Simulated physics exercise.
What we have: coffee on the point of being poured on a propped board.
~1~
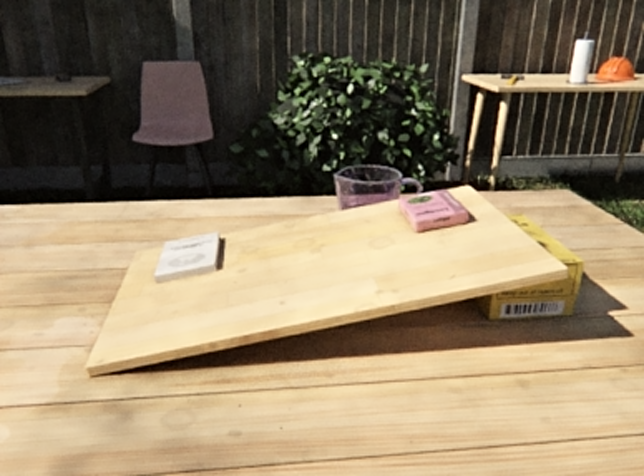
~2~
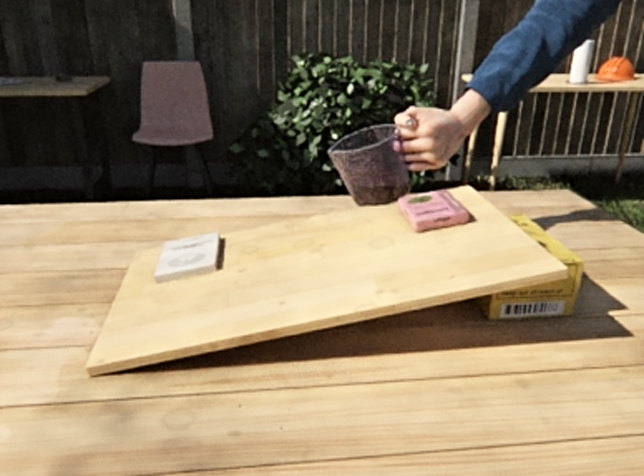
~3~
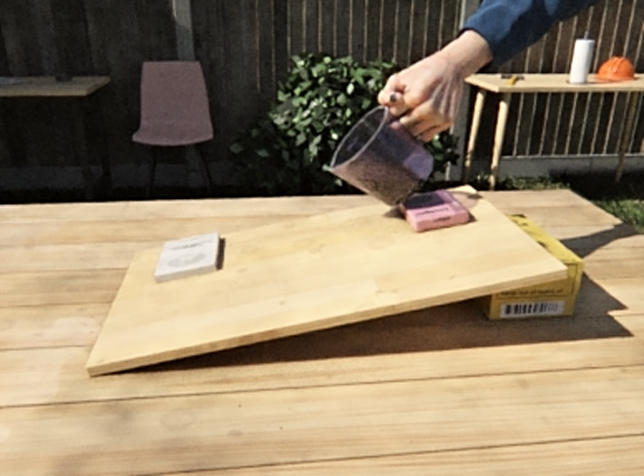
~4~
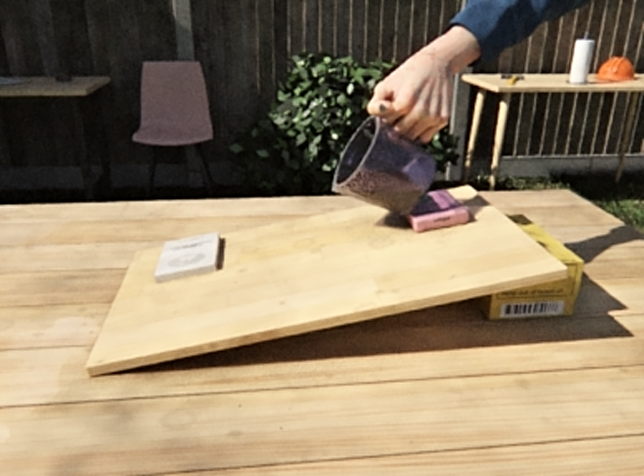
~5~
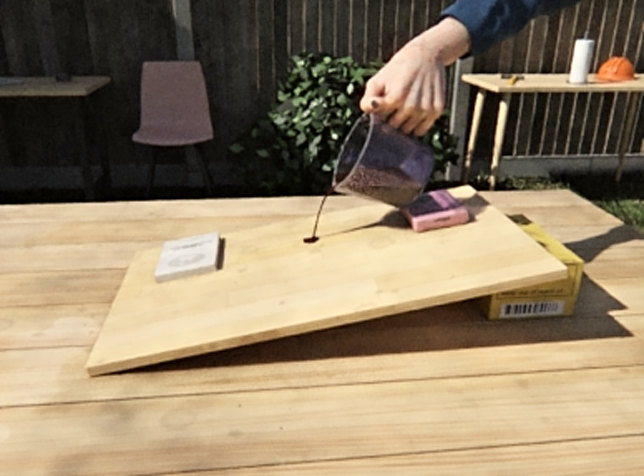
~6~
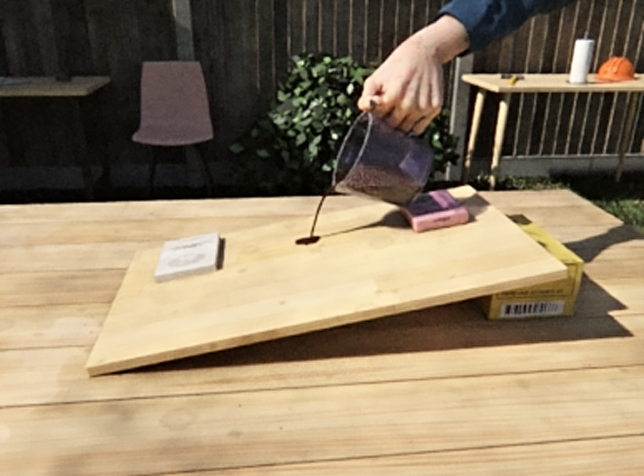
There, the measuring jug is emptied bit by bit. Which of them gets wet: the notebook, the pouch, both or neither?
Item by item: On the left the notebook - wet, on the right the pouch - dry.
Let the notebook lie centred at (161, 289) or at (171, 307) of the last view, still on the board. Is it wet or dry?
Lab note - try 1: It gets touched by it; try 2: It avoids the spill.
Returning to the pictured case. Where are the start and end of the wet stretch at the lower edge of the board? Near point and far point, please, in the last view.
I'd say it stretches from roughly (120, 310) up to (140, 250).
Soon after, it runs down to the left; the notebook is wet; the pouch is dry.
Later, it runs down to the left and off the end; the notebook is wet; the pouch is dry.
In the end, it runs down to the left and off the end; the notebook is wet; the pouch is dry.
